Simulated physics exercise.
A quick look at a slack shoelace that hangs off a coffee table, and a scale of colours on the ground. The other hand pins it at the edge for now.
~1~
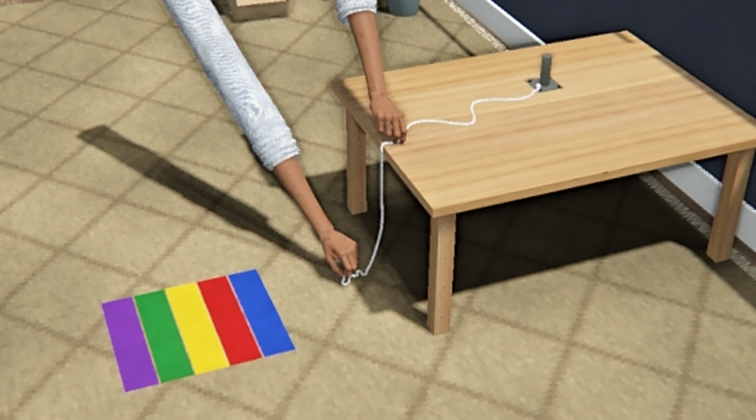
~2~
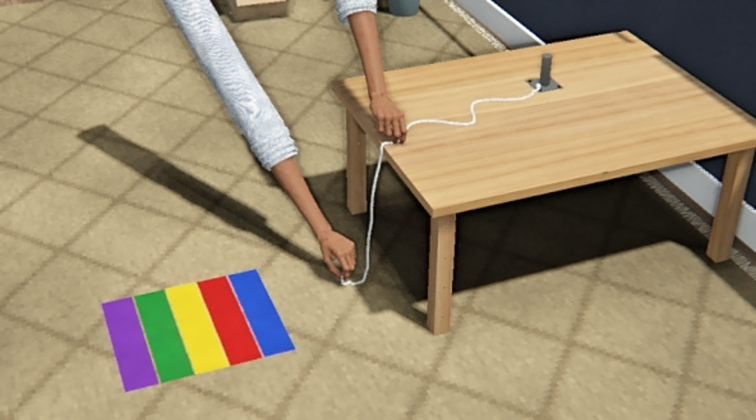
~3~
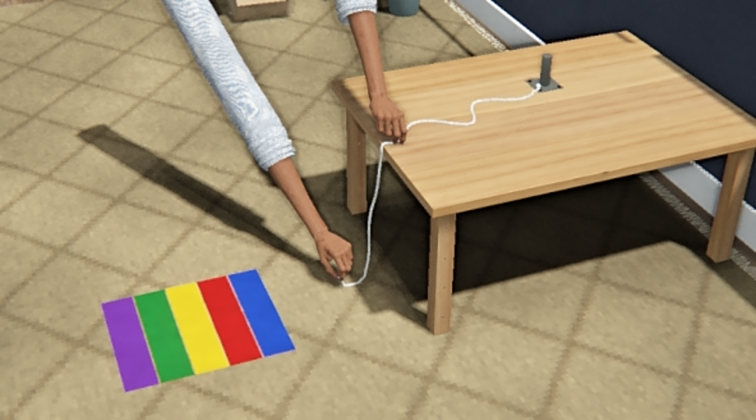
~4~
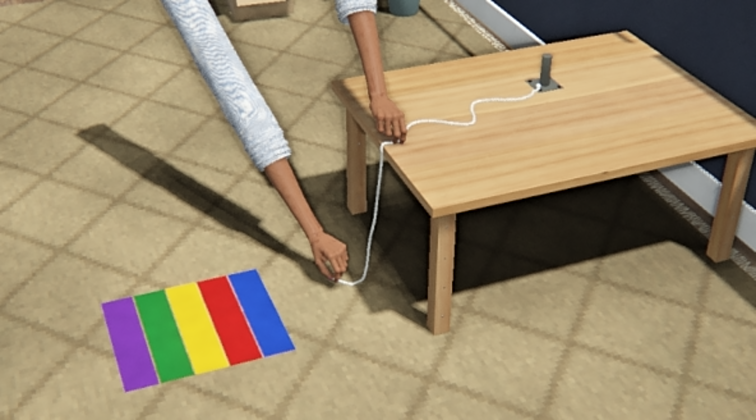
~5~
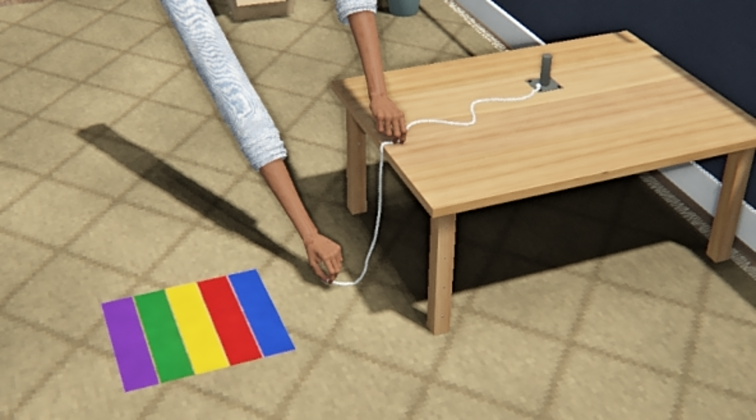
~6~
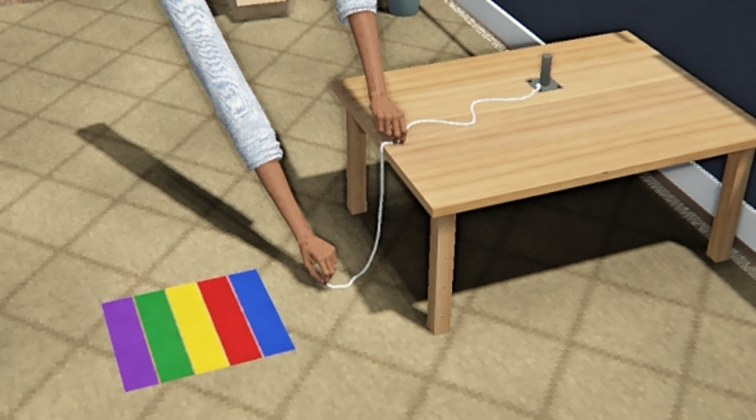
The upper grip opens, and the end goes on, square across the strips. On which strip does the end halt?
It gets as far as the yellow strip.
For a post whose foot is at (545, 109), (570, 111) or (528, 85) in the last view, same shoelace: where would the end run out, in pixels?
The places are (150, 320), (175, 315) and (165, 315).
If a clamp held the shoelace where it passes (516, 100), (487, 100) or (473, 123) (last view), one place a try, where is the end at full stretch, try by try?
The places are (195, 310), (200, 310) and (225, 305).
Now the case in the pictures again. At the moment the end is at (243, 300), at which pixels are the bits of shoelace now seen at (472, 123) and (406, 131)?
They go to (436, 121) and to (377, 150).
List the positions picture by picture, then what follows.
The first picture shows end (345, 276); blue (273, 338); red (240, 346); yellow (207, 354); green (172, 362); purple (137, 371).
The second picture shows end (342, 277); shoelace through (526, 97) (472, 110) (434, 121) (392, 143) (372, 203) (368, 261).
The third picture shows end (339, 277).
The fourth picture shows end (334, 279); shoelace through (526, 97) (472, 110) (434, 121) (392, 143) (377, 203) (368, 260).
The fifth picture shows end (328, 280).
The sixth picture shows end (323, 281); shoelace through (526, 97) (472, 110) (434, 121) (392, 143) (381, 202) (371, 260).
Soon after, end near (243, 300); over blue.
Then, end near (207, 308); over yellow.
At full stretch, end near (187, 313); over yellow. The yellow one.
